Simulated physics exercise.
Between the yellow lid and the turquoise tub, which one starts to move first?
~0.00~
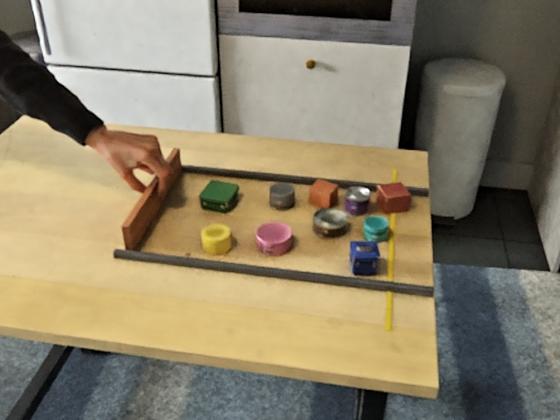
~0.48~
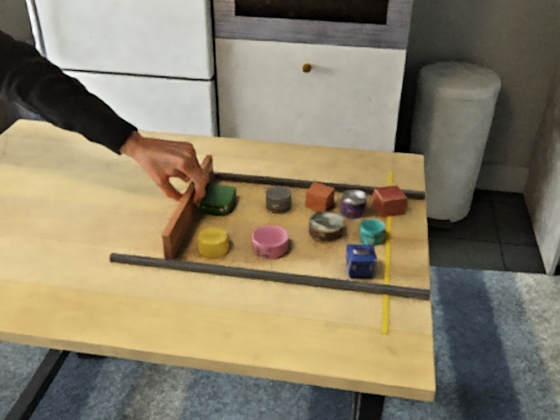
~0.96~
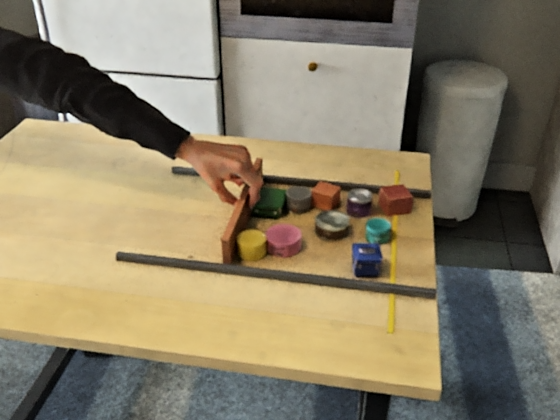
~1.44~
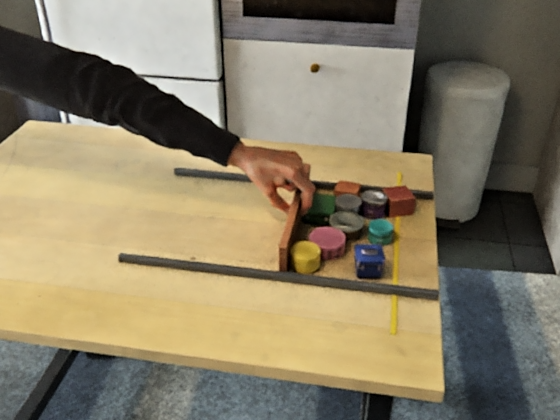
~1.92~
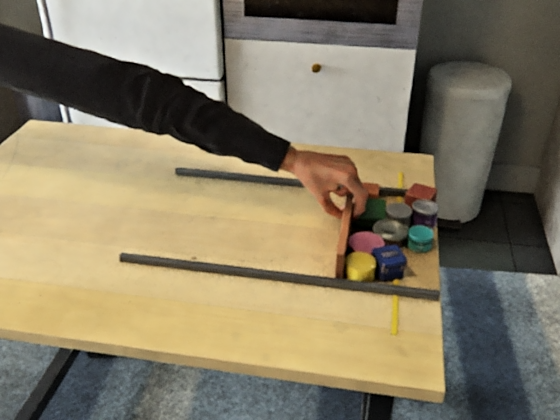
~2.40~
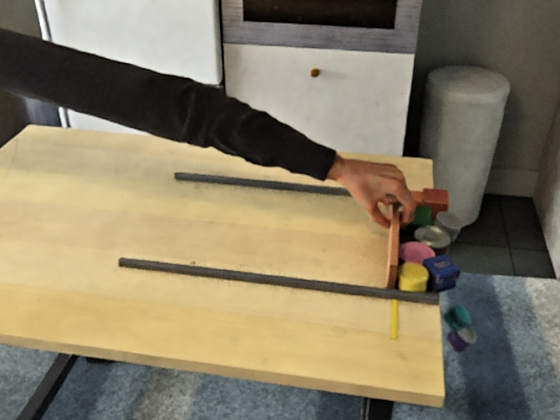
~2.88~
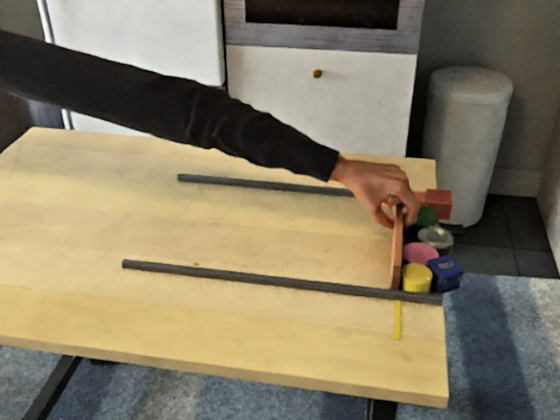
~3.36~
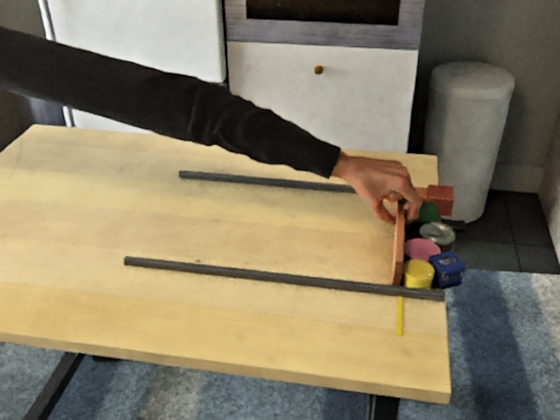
The yellow lid starts to move first. The turquoise tub stays where it is until later, when the bunched items are pushed close to the table's edge.
